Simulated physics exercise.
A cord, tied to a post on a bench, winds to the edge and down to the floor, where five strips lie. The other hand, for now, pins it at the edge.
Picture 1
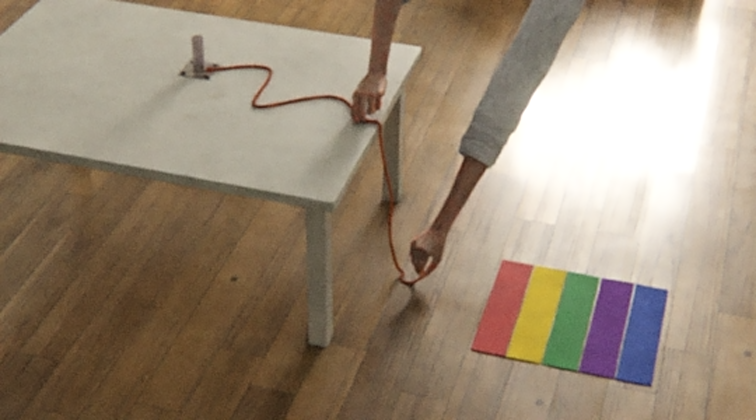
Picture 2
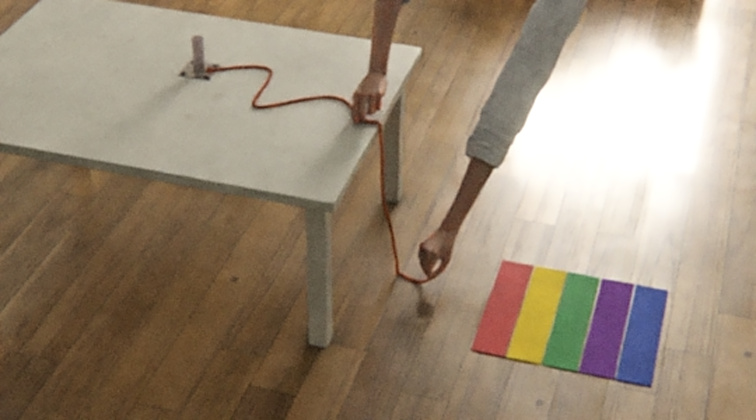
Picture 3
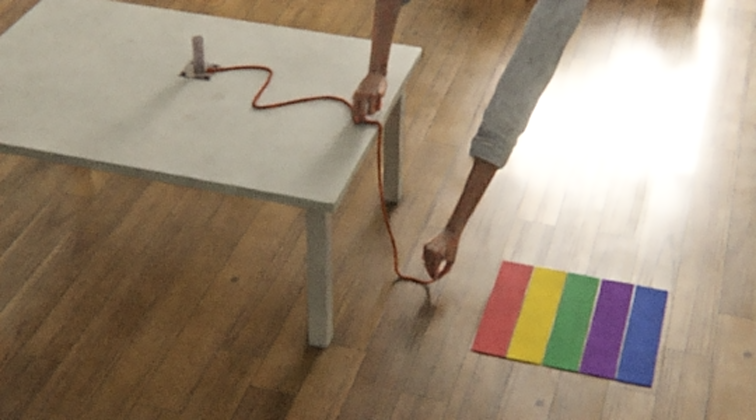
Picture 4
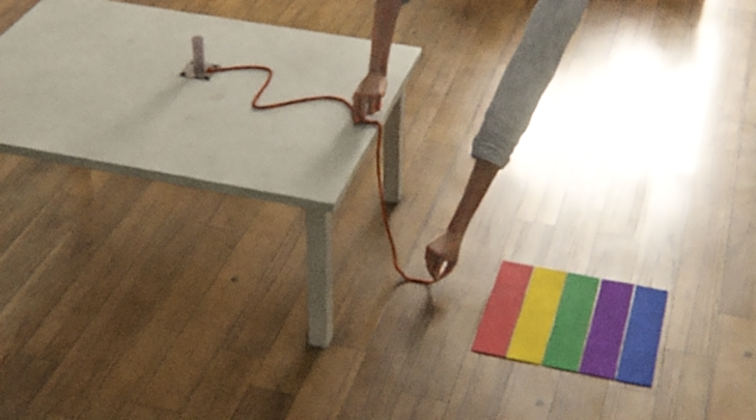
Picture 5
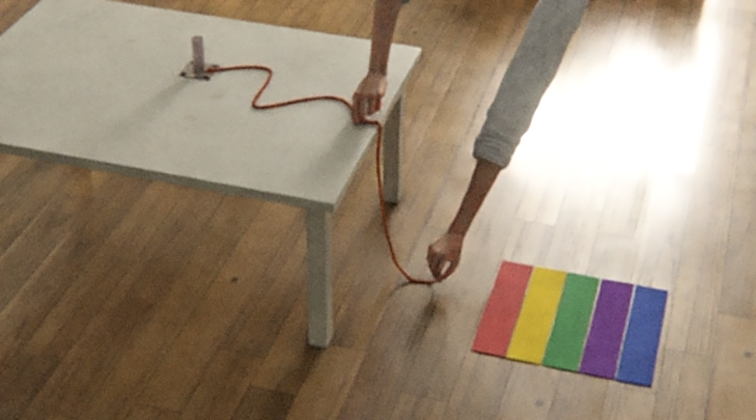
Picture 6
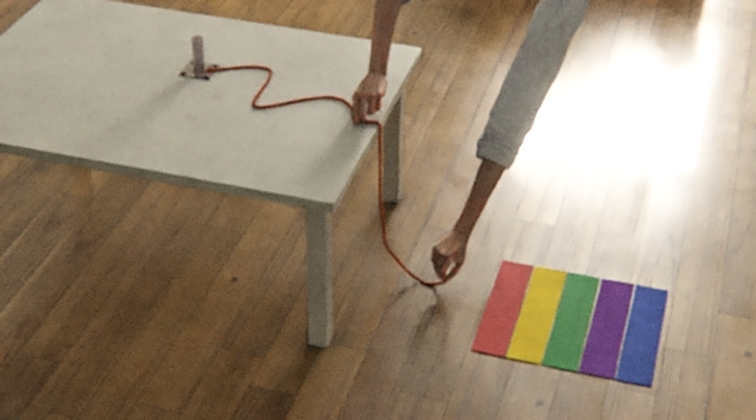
A person's two arms, the right one in a grey sleeve, reach in from the top beside a pale table on a sunlit wooden floor, seen from above at an angle. A reddish-orange cord winds from a small post to the edge, pinned by one hand, and hangs down left of red, yellow, green, purple and blue strips. The lower hand draws the cord's end slightly right, while all else stays still.
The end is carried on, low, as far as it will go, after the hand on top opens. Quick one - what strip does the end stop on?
The blue strip.
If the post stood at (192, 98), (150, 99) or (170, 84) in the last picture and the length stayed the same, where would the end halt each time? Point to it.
In order, the pixels are (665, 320), (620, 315) and (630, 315).
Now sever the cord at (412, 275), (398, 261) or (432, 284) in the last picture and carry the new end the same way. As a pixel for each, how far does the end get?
Try 1: About (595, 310). Try 2: About (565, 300). Try 3: About (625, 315).
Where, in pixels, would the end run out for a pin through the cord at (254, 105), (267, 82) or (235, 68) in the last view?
Expect roughly (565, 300) for the first, (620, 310) for the second and (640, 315) for the third.
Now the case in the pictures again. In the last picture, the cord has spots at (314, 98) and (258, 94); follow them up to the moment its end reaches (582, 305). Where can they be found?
Roughly (383, 121) for one and roughly (307, 98) for the other.
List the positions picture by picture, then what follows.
The first picture shows end (425, 275); red (493, 336); yellow (529, 343); green (564, 350); purple (600, 357); blue (637, 364).
The second picture shows end (433, 277); cord through (248, 67) (257, 97) (314, 98) (372, 122) (382, 187) (395, 255).
The third picture shows end (438, 278).
The fourth picture shows end (440, 278); cord through (248, 67) (257, 97) (314, 98) (372, 122) (380, 187) (395, 256).
The fifth picture shows end (442, 279).
The sixth picture shows end (446, 279); cord through (248, 67) (257, 97) (314, 98) (372, 122) (380, 187) (392, 255).
Soon after, end near (582, 305); over green.
Then, end near (624, 313); over purple.
At full stretch, end near (649, 318); over blue. It halts on the blue strip.
